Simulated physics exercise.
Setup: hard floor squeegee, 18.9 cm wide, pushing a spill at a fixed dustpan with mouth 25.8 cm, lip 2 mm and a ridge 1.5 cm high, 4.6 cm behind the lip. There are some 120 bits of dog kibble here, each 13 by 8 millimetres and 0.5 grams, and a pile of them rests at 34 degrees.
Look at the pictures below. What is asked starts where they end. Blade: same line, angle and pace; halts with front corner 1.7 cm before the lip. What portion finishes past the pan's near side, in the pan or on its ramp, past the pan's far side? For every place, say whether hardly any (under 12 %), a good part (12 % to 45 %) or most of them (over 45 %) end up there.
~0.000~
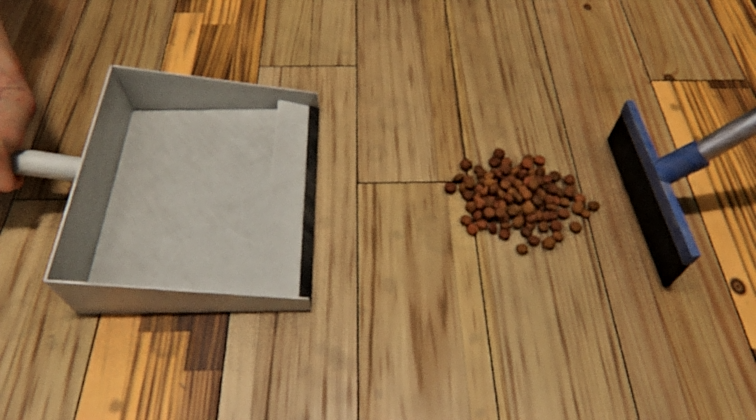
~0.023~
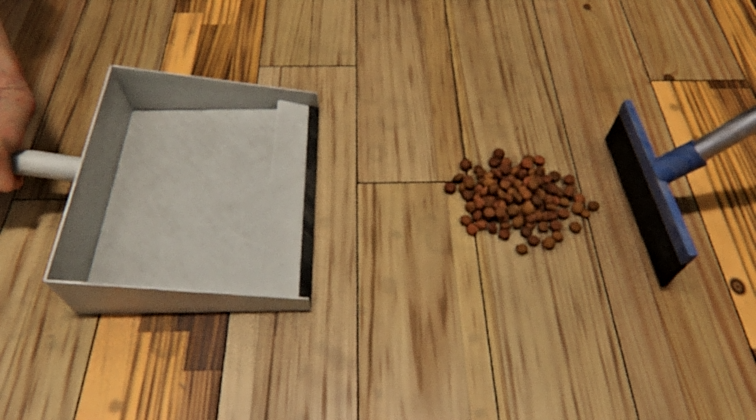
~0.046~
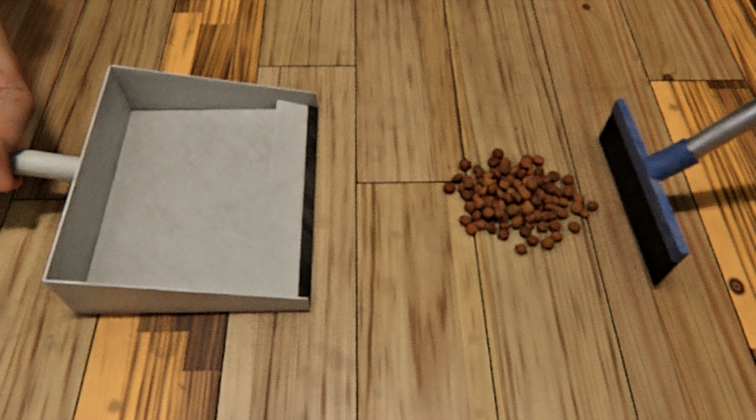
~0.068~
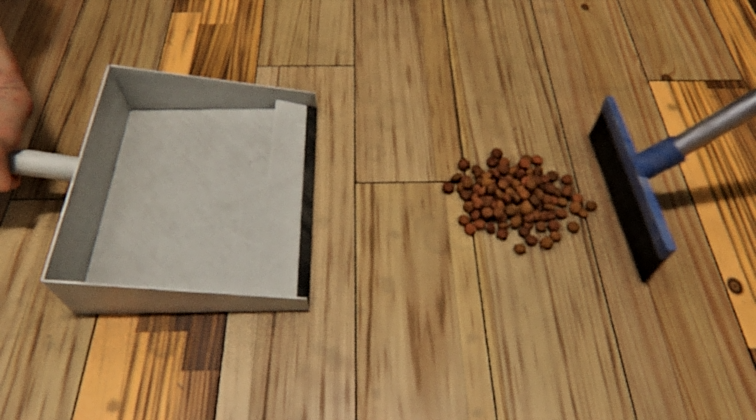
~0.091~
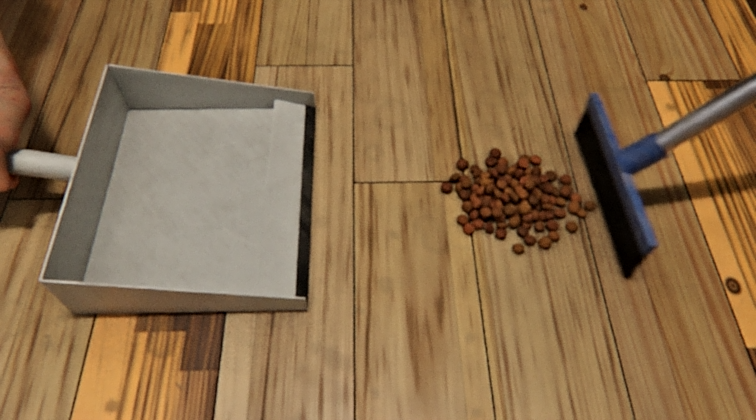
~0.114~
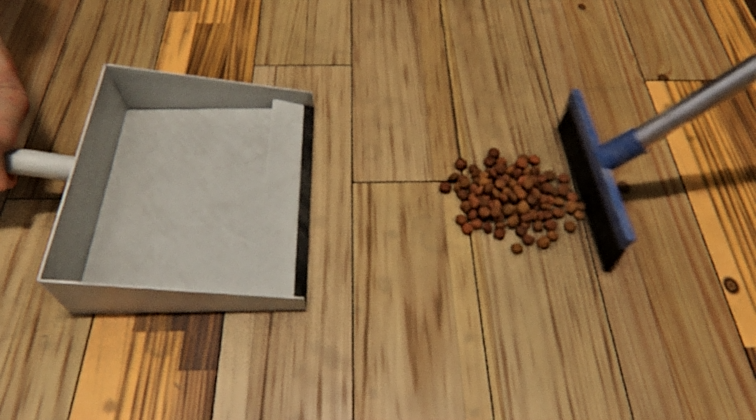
Near side: You'll see just a dash of it there, pan: You'll see a middling helping of it there, far side: You'll see just a dash of it there.
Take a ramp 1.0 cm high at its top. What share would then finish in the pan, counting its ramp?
30 per cent.
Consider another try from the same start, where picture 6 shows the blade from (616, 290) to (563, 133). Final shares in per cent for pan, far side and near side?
Per cent by place - pan 25, far side 0, near side 20.
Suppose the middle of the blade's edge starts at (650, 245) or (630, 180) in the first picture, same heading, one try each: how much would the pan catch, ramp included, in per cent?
Roughly 45 % and 15 %.
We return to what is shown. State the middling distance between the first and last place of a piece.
22 cm or so.
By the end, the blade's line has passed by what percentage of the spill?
Near 25 percent, give or take.
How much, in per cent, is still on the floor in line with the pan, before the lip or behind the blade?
Some 70 per cent of them end up there.
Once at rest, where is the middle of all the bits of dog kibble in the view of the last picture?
Somewhere near (318, 175) in the last picture.
After 0.30 s, middle of the blade 15 cm from the lip; 0 % over the lip, far side 0 %, near side 0 %.
Then, at 0.42 s, middle of the blade 6 cm from the lip; 0 % over the lip, far side 0 %, near side 0 %.
Then, at 0.67 s, middle of the blade 2 cm from the lip; 30 % over the lip, far side 5 %, near side 0 %.
By 1.4 s all is still; near side 0 %, pan 25 %, far side 5 %, in front of the lip or behind the blade 70 %.
